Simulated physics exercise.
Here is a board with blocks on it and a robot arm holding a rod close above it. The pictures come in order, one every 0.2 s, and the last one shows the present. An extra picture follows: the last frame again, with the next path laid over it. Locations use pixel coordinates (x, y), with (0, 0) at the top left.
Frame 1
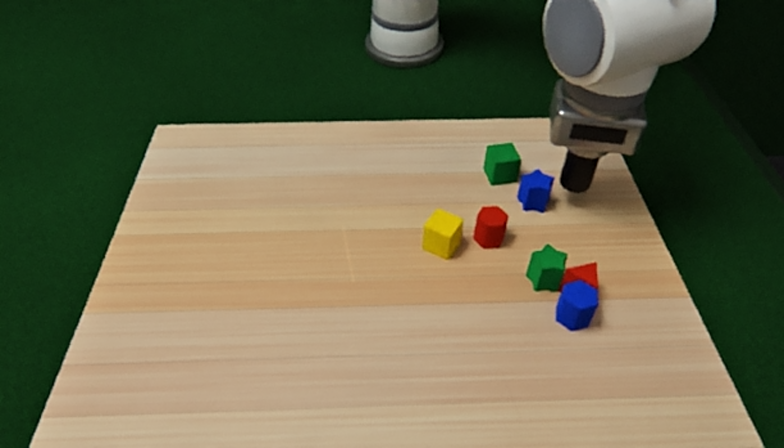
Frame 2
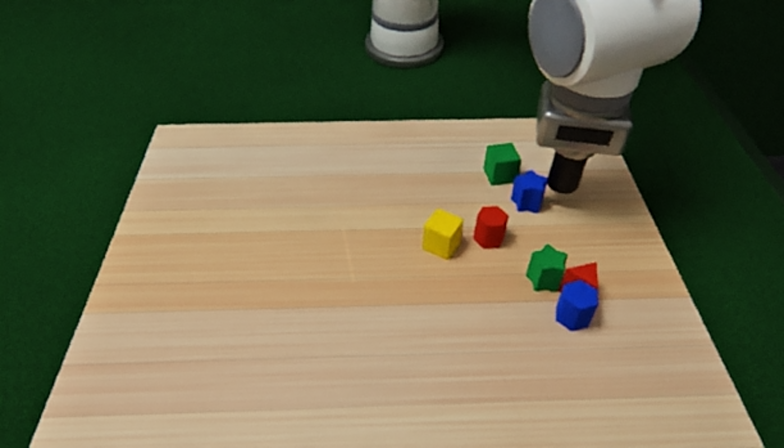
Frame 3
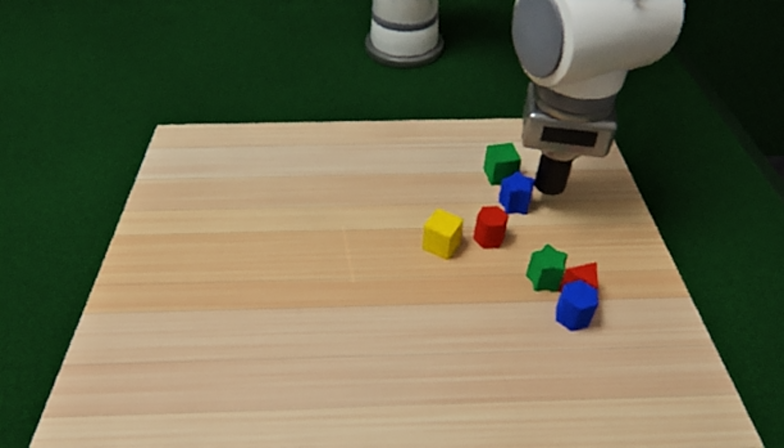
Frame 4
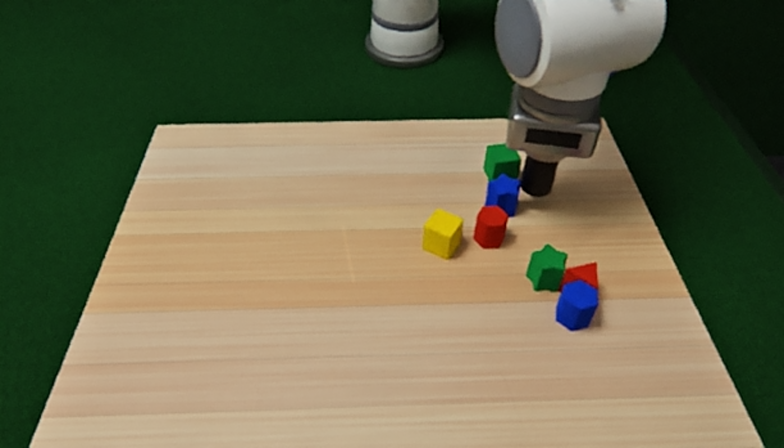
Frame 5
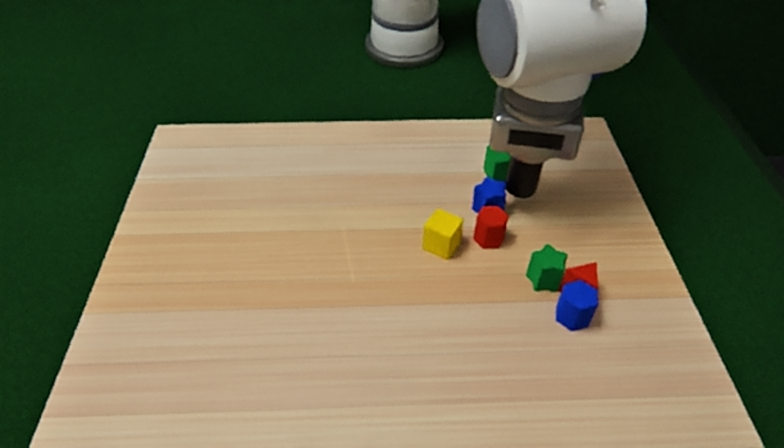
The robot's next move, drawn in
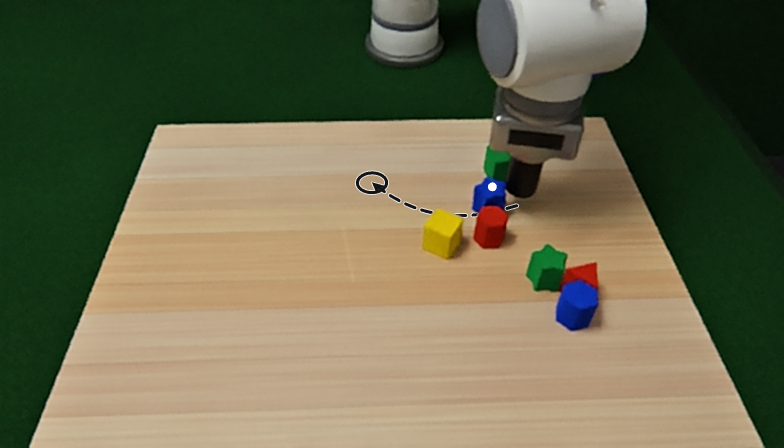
A pale wooden board lies on a dark green surface, seen from above at an angle by a still camera. On its right half sit a green block and a blue star near the back, a yellow block and a red hexagon mid-board, and a green star, red triangle and blue block nearer. The robot arm's dark rod moves left, pushing the blue star a short way between the green block and red hexagon.
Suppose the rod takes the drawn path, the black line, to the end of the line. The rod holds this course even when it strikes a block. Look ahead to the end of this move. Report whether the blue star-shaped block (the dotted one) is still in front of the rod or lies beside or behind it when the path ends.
No longer ahead of the rod.
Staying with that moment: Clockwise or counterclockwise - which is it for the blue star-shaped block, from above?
Counter-clockwise, from overhead.
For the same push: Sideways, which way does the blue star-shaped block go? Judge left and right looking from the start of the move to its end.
It moves over to the left.
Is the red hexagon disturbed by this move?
It is untouched.
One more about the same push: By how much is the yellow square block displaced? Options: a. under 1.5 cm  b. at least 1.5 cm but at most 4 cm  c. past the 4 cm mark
a: Under 1.5 cm.
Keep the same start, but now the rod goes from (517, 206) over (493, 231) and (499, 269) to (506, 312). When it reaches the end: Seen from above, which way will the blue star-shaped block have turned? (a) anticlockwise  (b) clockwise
It's b.
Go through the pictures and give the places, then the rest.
In the first picture, rod tip (575, 183); block tops, yellow square block (444, 222); blue star-shaped block (539, 179); red hexagon (493, 215).
In the second picture, rod (562, 184); blue star-shaped block (533, 180).
In the third picture, rod (549, 185); blue star-shaped block (520, 181).
In the fourth picture, rod (536, 187); blue star-shaped block (506, 184).
In the fifth picture, rod (521, 188); yellow square block (444, 222); blue star-shaped block (492, 187); red hexagon (493, 215).
Path on the board, from (517, 206) through (466, 216) and (412, 207) to (372, 183); the dot is on the blue star-shaped block.
On the path given first. One third of the way, rod (467, 198); yellow square block (441, 224); blue star-shaped block (443, 201), turned 35° anticlockwise.
Two thirds of the way, rod (413, 189); yellow square block (436, 226), turned 30° anticlockwise; blue star-shaped block (408, 203), turned 80° anticlockwise.
At the end, rod (372, 165); yellow square block (436, 226), turned 30° anticlockwise; blue star-shaped block (408, 203), turned 80° anticlockwise; red hexagon in place.
